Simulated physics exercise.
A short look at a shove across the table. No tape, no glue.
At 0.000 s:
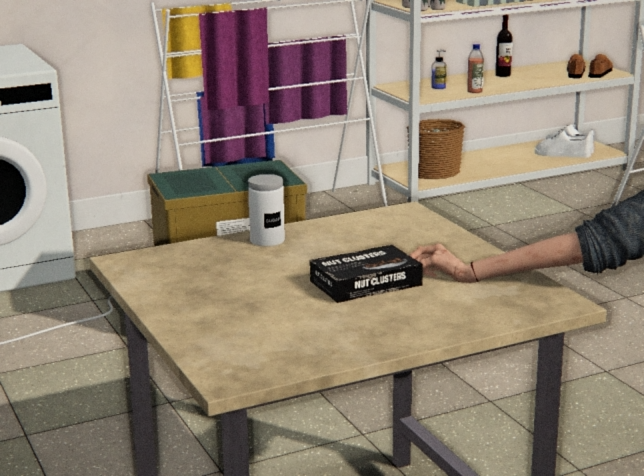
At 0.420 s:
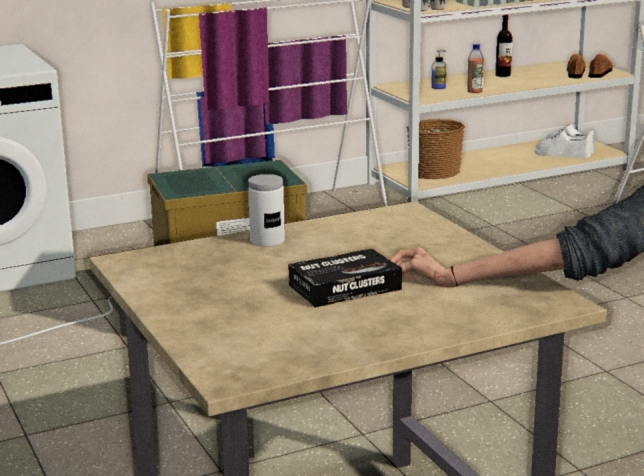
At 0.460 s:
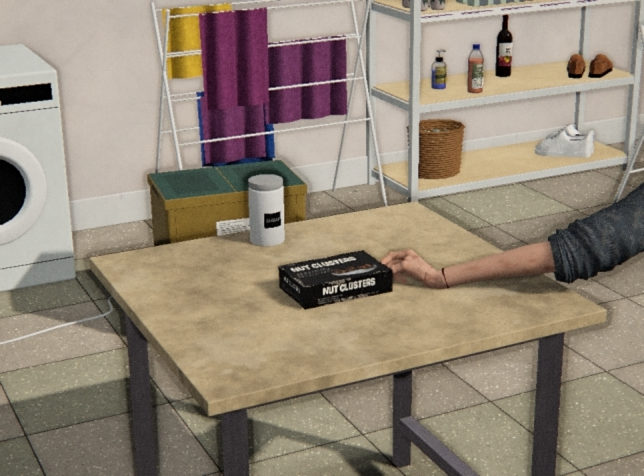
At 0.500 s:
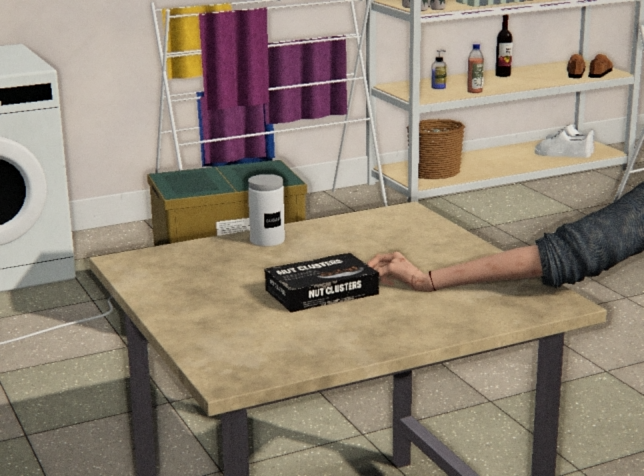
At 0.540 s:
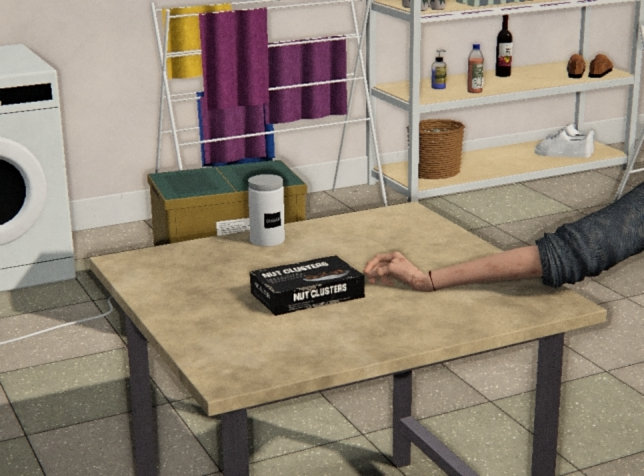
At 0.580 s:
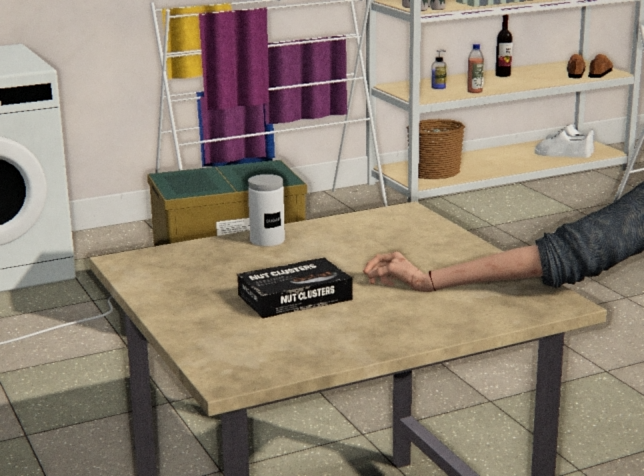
On a table in a laundry room, a hand pushes a black packet left, then it slides free of the fingers.
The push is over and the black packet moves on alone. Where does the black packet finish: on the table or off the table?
The black packet remains on top.
Around 0.68 s, black packet displaced a little near (275, 291).
Around 0.78 s, black packet displaced a little near (271, 292).
Finally (1.3 s), moved from the start, black packet. Final places as the last picture's camera would see them, black packet near (271, 292).
